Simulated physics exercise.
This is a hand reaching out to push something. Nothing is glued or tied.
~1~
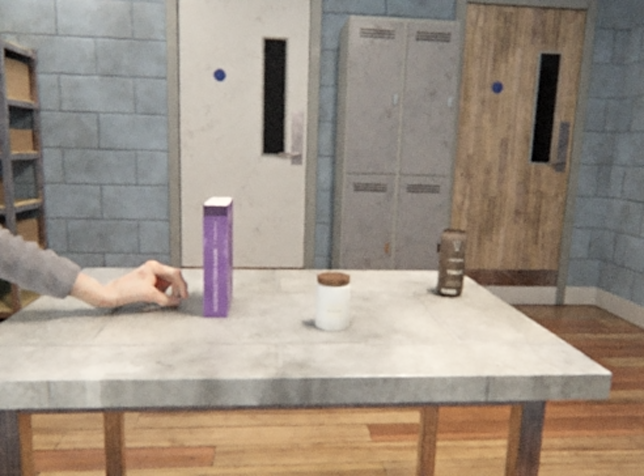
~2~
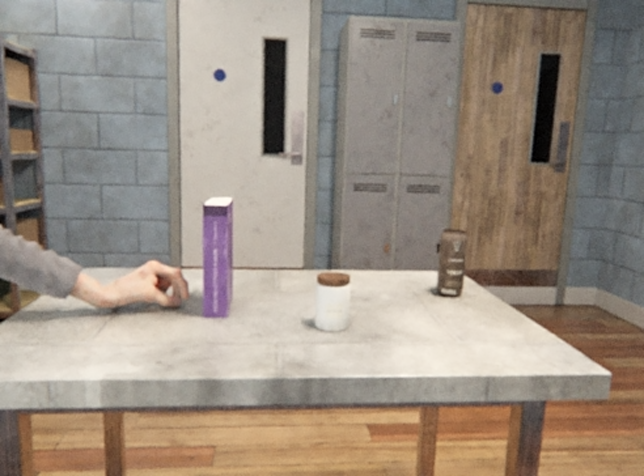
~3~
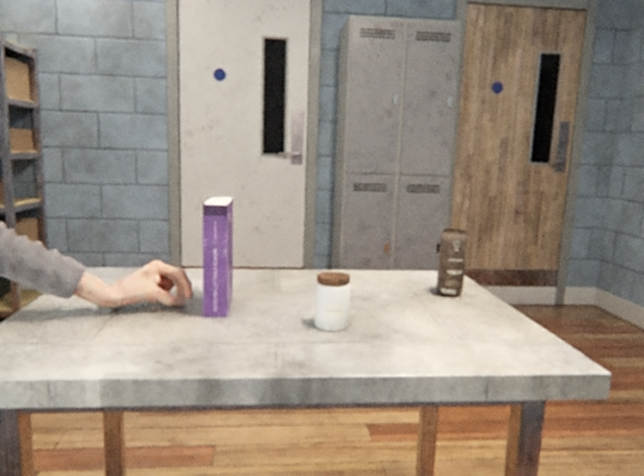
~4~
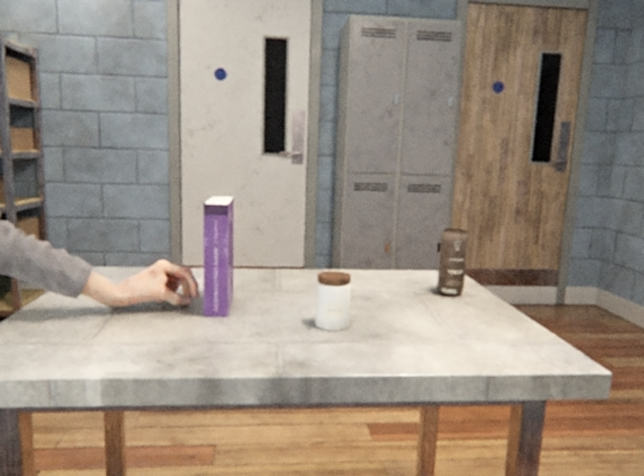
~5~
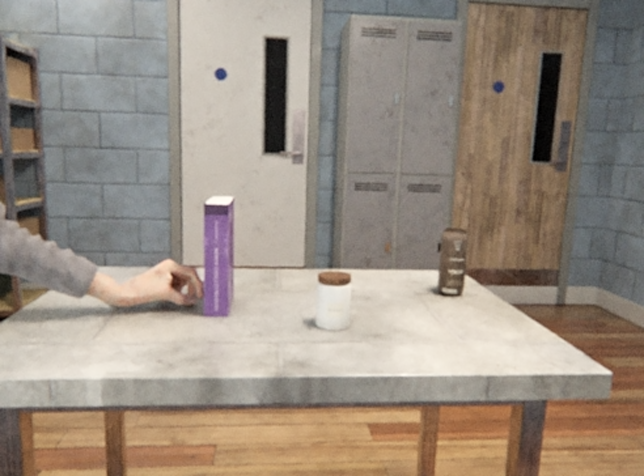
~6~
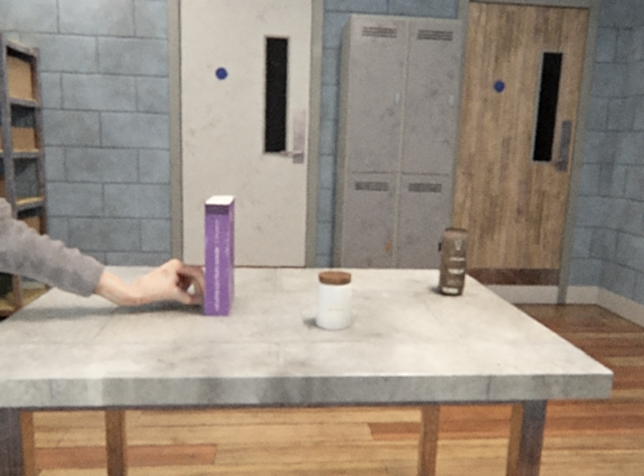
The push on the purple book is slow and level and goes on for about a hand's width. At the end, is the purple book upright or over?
The purple book is still upright.
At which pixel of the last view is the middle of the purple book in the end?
Around (283, 254).
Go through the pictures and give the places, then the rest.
Purple book (219, 255), in the first picture.
Purple book (219, 255), in the second picture.
Purple book (219, 255), in the third picture.
Purple book (220, 254), in the fourth picture.
Purple book (220, 254), in the fifth picture.
Purple book (221, 254), in the sixth picture.
Then, 0.30 s after the last picture, purple book slid a little near (235, 253).
Then, 0.70 s after the last picture, purple book slid a little near (258, 254).
Then, 1.00 s after the last picture, purple book slid about its own width near (275, 254).
At rest, moved from the start, purple book. Seen from the same camera at the end, purple book near (283, 254).
